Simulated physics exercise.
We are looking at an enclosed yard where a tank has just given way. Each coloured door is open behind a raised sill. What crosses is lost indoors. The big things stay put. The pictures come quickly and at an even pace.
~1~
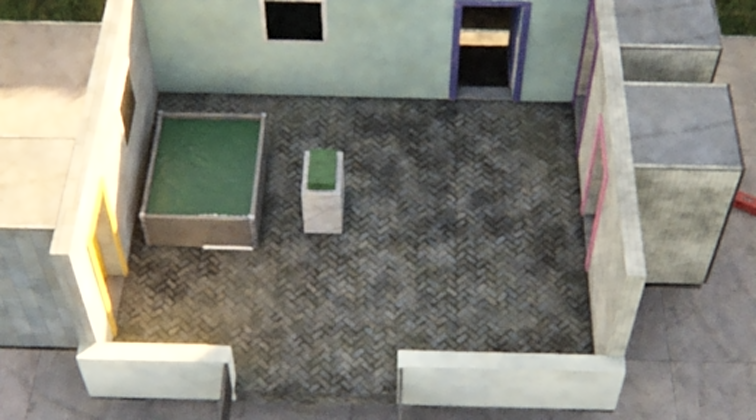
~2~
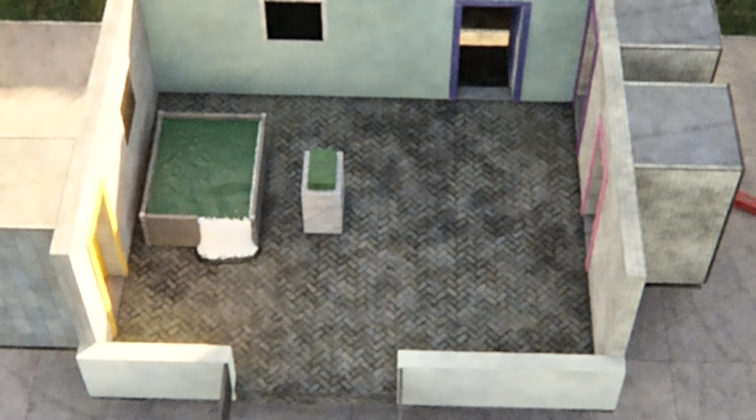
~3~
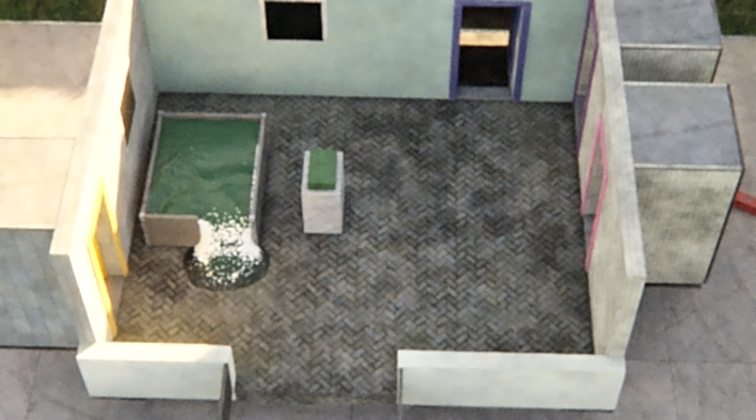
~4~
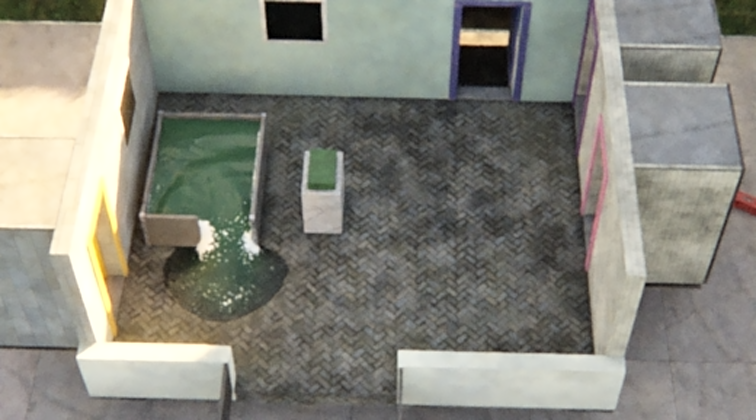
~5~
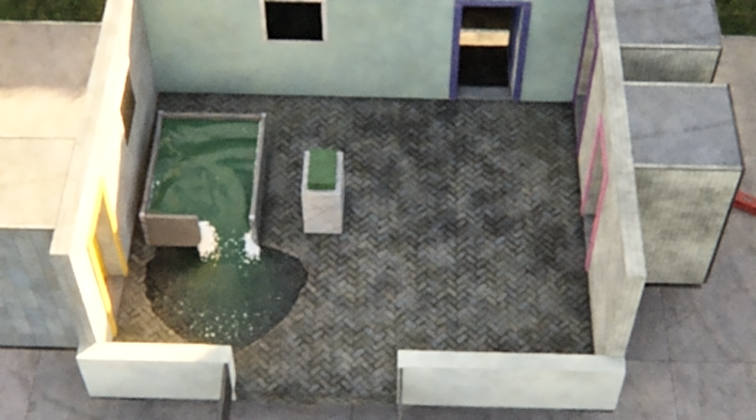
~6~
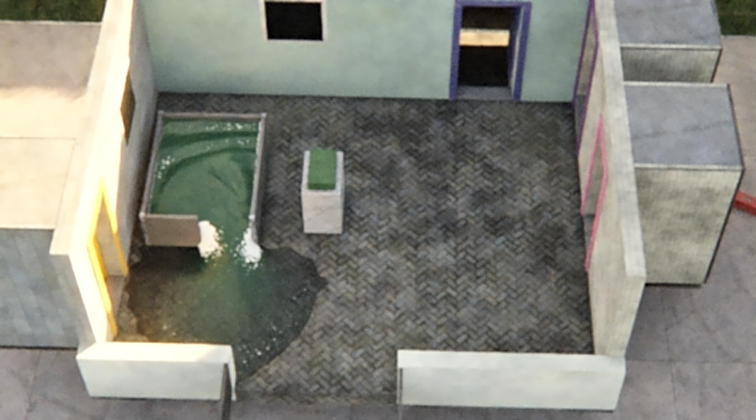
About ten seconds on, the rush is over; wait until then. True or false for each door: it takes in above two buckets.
The yellow door, true; the purple door, false; the pink door, false; the blue door, false.
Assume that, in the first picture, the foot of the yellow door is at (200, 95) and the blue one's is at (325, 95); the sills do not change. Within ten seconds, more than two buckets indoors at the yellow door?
Well, the yellow one simply keeps within it.
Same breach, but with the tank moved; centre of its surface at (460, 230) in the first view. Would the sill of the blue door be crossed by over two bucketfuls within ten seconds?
Result for blue: It tops the limit.
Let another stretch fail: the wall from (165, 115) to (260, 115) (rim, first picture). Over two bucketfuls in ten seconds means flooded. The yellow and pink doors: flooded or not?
Result - yellow: Below the limit; pink: Above the limit.
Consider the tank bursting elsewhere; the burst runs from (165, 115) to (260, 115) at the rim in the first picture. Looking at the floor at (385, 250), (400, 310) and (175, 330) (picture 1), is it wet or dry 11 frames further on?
Point by point: Untouched, untouched and untouched.
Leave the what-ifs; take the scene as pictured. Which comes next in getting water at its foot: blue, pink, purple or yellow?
I'd say it's the door marked yellow.
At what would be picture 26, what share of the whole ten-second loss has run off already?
Something close to 45 percent by that point.
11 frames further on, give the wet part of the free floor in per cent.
My estimate is close to 25 per cent.
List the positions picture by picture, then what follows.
The first frame shows the open tank at (206, 168) is whole and still.
In the second frame, the front is at (204, 258), out from the gap at (227, 236).
In the third frame, the front is at (200, 282), out from the gap at (227, 237).
In the fourth frame, water pours out at (227, 237) and has run to (230, 315).
In the fifth frame, water pours out at (227, 237) and has run to (230, 348).
In the sixth frame, water pours out at (227, 237) and has run to a hidden place.
A moment on, water covers 20 % of the floor; the yellow door wet at the sill, nothing in, the purple door not reached, the pink door not reached, the blue door not reached.
Next, water covers 25 % of the floor; the yellow door under two buckets in, the purple door not reached, the pink door not reached, the blue door not reached.
Then, water covers 30 % of the floor; the yellow door under two buckets in, the purple door not reached, the pink door not reached, the blue door not reached.
Later, water covers 35 % of the floor; the yellow door over two buckets in, the purple door not reached, the pink door wet at the sill, nothing in, the blue door not reached.
In the end, water covers 50 % of the floor; the yellow door over two buckets in, the purple door not reached, the pink door wet at the sill, nothing in, the blue door not reached.
